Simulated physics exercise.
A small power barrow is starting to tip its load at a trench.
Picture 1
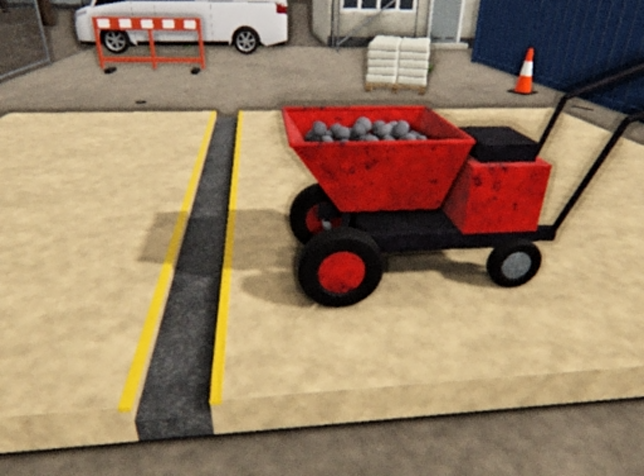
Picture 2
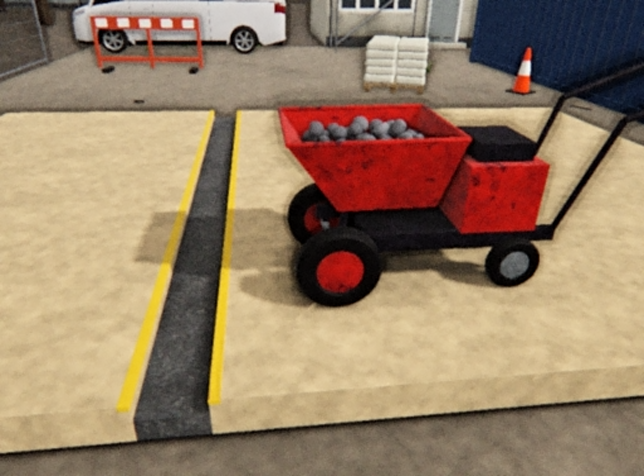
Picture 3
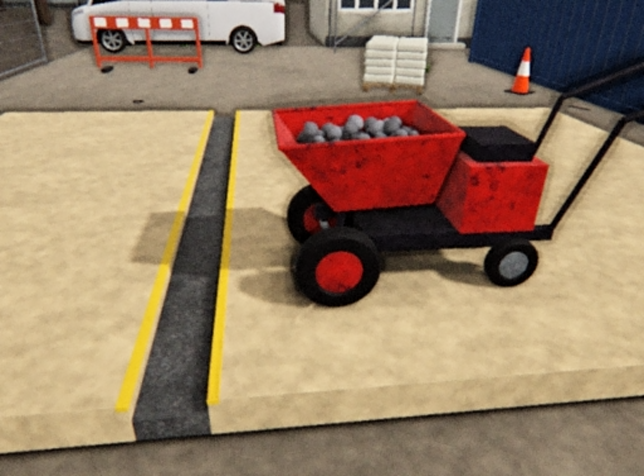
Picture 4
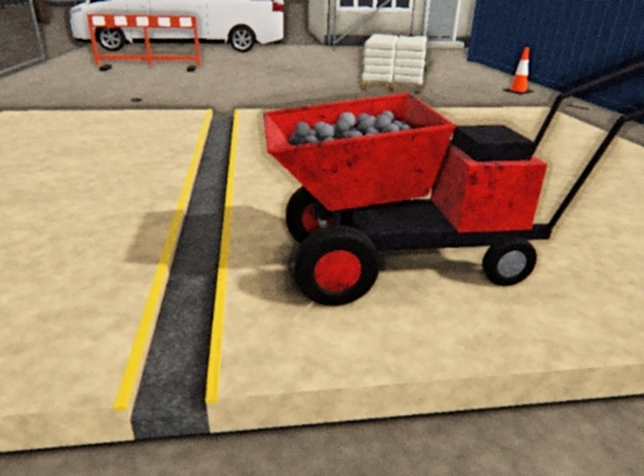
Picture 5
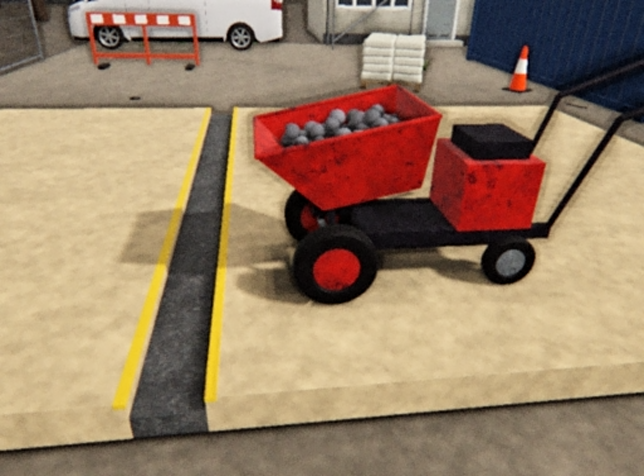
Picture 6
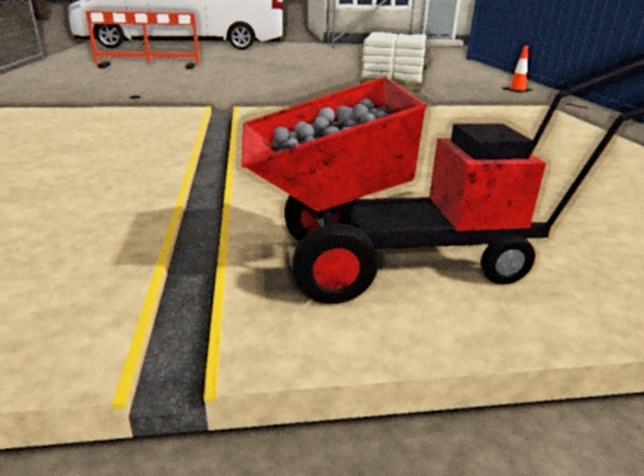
Red skip of a small power barrow loaded with round grey cobbles tilting forward to the left beside a narrow, yellow-edged trench.
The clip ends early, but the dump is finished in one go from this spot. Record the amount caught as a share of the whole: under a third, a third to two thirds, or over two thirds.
What ends in the trench is going to be one-third to two-thirds of the load.
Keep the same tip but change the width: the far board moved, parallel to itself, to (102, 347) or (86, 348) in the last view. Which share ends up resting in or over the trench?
80 and 90 percent.
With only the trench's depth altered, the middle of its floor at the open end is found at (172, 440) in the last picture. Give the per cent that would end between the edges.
The share would be around 80 per cent.
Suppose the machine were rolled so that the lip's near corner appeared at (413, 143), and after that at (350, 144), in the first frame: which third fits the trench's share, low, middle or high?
Well, for the first stop the answer is below one third, and for the second it is the middle third.
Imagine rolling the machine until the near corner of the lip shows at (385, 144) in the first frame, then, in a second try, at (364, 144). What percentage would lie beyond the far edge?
The first stop gives 0 per cent; the second gives 0 per cent.
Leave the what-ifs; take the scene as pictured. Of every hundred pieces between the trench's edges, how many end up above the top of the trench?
About 50 per cent.
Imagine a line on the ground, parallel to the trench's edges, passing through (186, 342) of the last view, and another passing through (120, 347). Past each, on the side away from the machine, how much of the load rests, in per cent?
Roughly 70 and 20 %.
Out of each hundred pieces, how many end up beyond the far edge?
Roughly 25 in a hundred.
Just after the last frame, skip tipped steeply; every one in the skip.
A moment on, skip tipped right over; almost all in the skip; about a tenth in or heaped over the trench; just a few beyond it.
Further on, skip tipped right over; roughly a third in the skip; roughly half in or heaped over the trench; roughly a quarter beyond it; just a few falling.
When it is over, skip tipped right over; roughly a quarter in the skip; roughly half in or heaped over the trench; roughly a quarter beyond it.
